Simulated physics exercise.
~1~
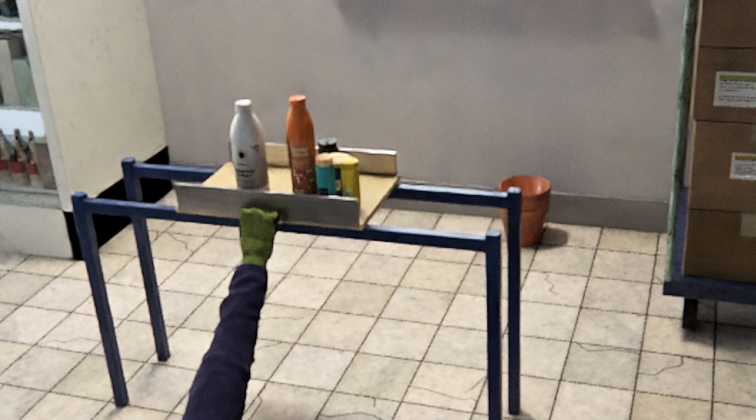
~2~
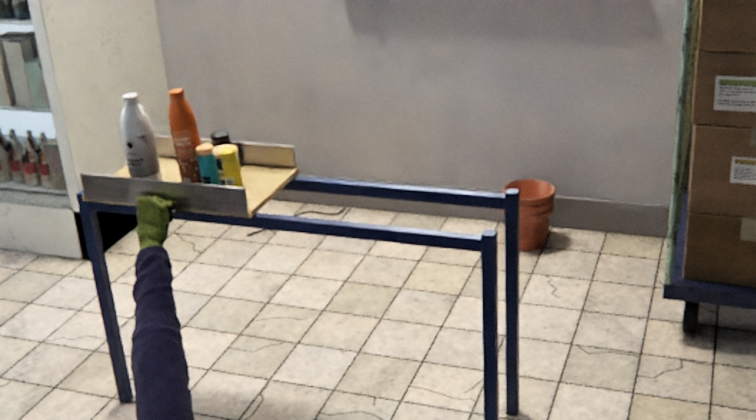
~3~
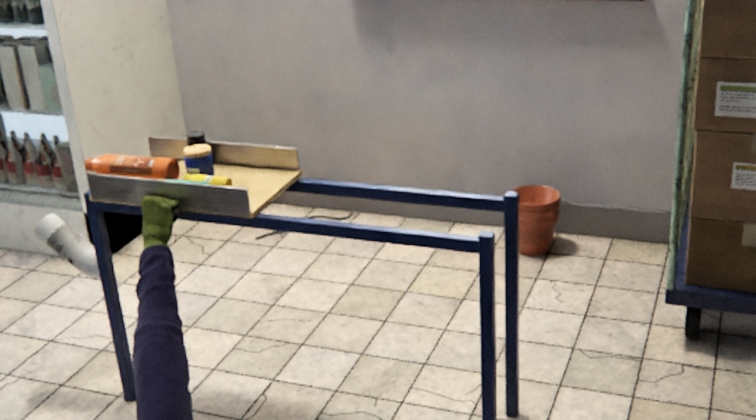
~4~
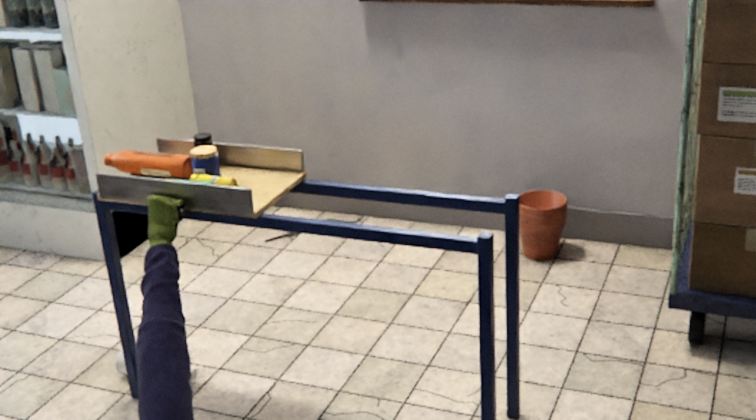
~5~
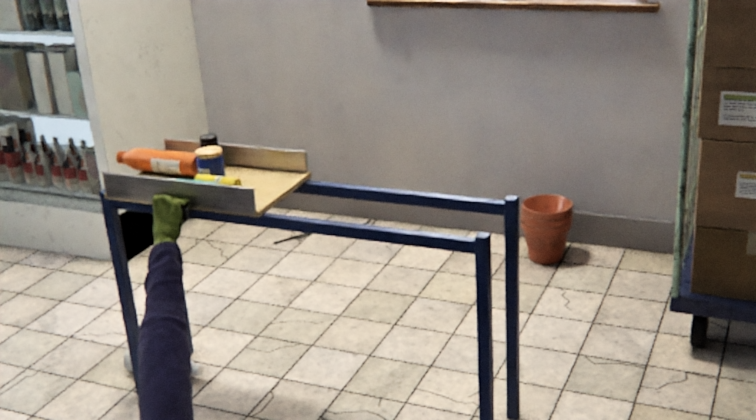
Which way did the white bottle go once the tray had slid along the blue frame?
It went down, falling off the end of the tray toward the tiled floor.
